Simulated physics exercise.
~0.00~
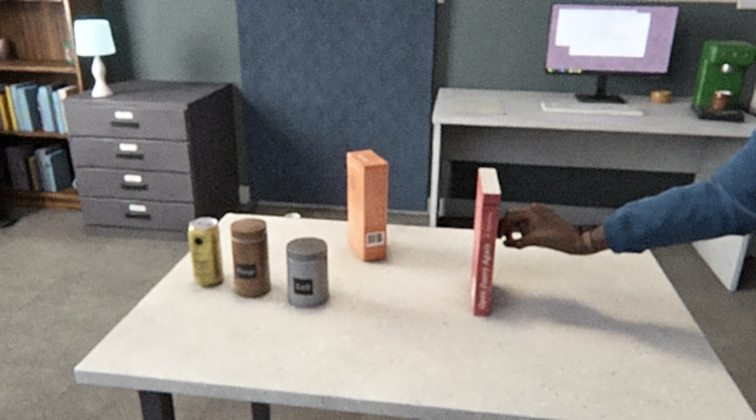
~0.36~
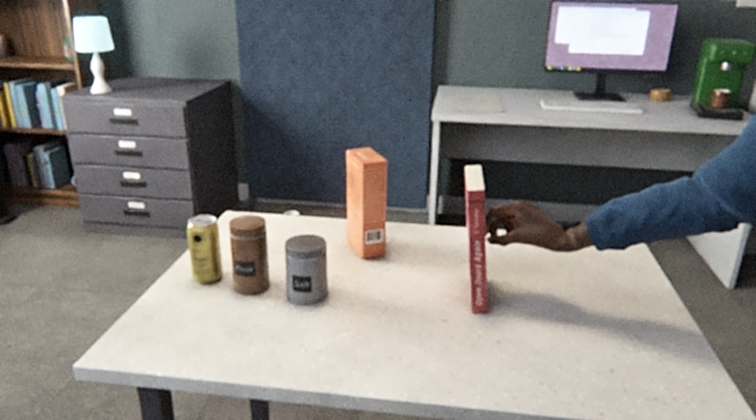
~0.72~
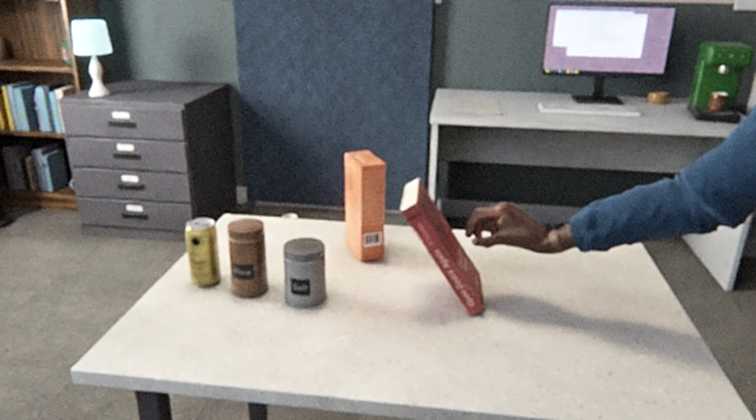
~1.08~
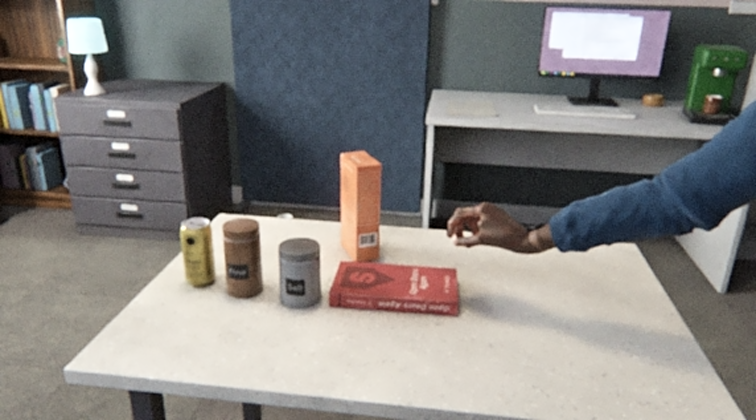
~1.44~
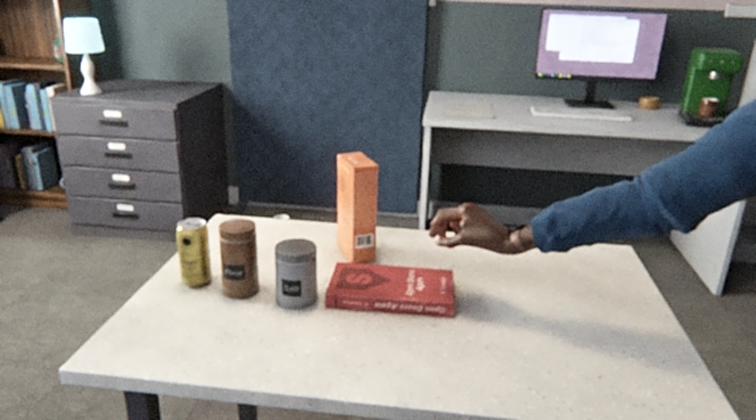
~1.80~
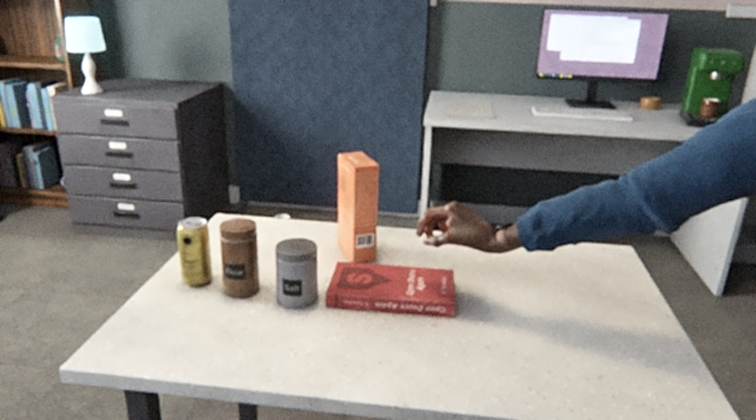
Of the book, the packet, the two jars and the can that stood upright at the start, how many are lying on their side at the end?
One of them is lying on its side, the red book, while the orange packet, both jars and the yellow can are still upright.
